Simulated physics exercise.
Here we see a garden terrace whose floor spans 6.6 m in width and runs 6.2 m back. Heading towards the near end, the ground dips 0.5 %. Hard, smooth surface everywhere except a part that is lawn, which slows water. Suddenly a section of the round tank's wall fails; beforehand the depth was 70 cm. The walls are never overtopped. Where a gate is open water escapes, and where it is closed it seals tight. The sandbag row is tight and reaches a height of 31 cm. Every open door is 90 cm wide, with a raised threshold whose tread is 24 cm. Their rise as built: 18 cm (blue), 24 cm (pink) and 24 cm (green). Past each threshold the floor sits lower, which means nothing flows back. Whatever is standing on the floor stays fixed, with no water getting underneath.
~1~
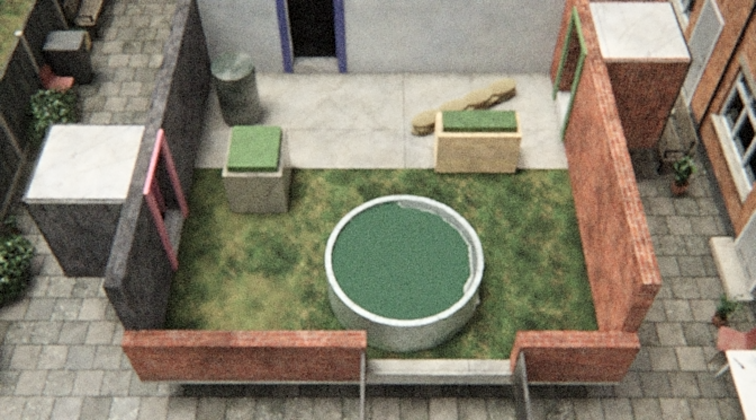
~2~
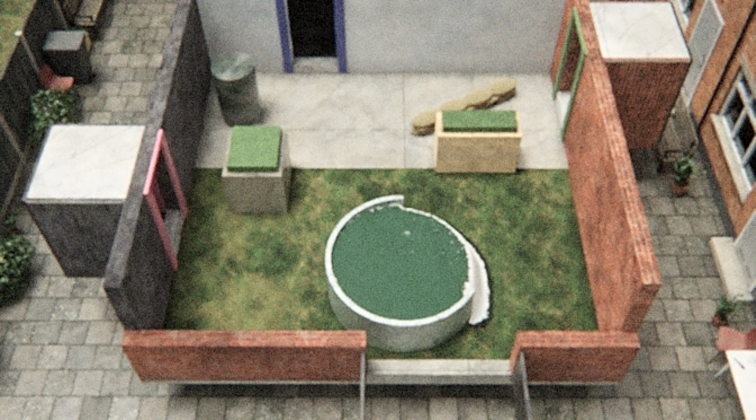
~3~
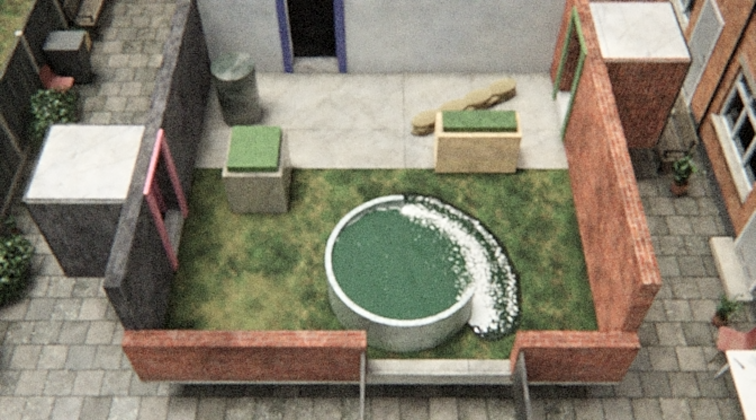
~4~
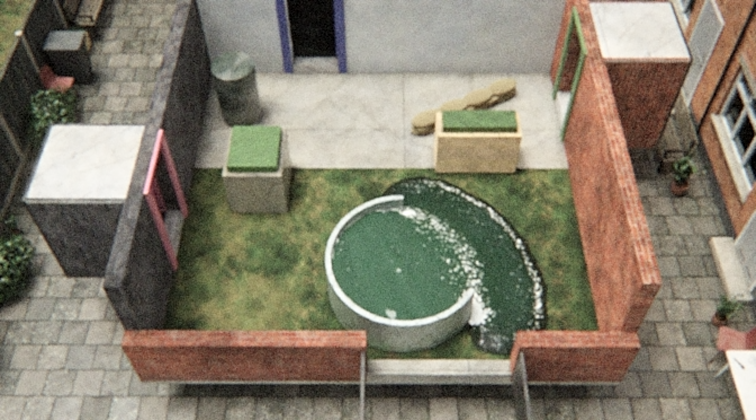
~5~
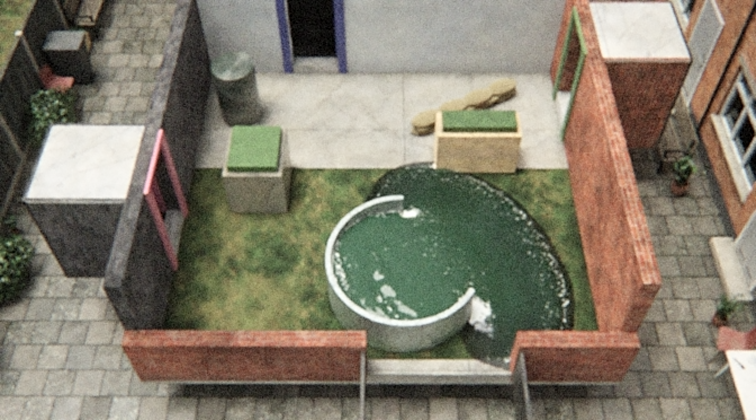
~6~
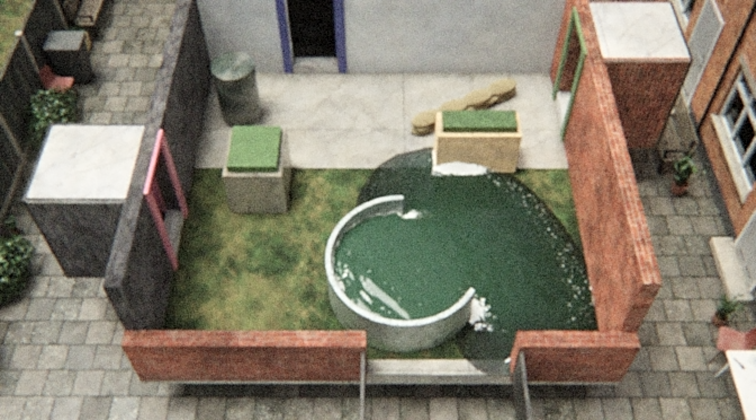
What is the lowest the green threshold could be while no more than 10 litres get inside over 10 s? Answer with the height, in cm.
About 12.5 cm.
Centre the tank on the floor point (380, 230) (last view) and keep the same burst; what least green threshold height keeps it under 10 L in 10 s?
I'd put it at close to 16 cm.
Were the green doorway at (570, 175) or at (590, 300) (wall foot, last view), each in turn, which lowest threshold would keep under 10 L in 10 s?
Minimums: Roughly 30 cm and 25 cm.
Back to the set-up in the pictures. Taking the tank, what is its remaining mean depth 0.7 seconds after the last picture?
Average depth: Approx. 32 cm.
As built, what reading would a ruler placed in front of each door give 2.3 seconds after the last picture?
Blue 3, pink 0, green 11 cm.
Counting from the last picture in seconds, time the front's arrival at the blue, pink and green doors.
Blue at 2.2 s, pink at 7.5 s, green at 0.9 s.
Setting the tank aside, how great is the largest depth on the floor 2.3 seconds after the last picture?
Up to some 31 centimetres, I'd say.
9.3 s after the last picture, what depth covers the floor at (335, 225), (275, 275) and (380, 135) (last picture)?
Close to 6, 4 and 3 cm, one after the other.
Then, 0.7 s after the last picture water covers 30 % of the floor, deepest (36 cm) near (565, 181); it has not reached the green door.
Then, 2.3 s after the last picture water covers 50 % of the floor, deepest (31 cm) near (536, 74); 11 cm at the green door, 0 litres in over its 24 cm threshold.
Then, 9.3 s after the last picture water covers 90 % of the floor, deepest (10 cm) near (598, 359); 7 cm at the green door, 0 litres in over its 24 cm threshold.
At the green door as built, the water peaked near 16 cm, 4.3 s after the last picture.
Run again over the same 10 s with other heights there, 16 litres in over 11 cm, 3 litres over 15 cm. The limit of 10 litres is kept from about 12.5 cm up.
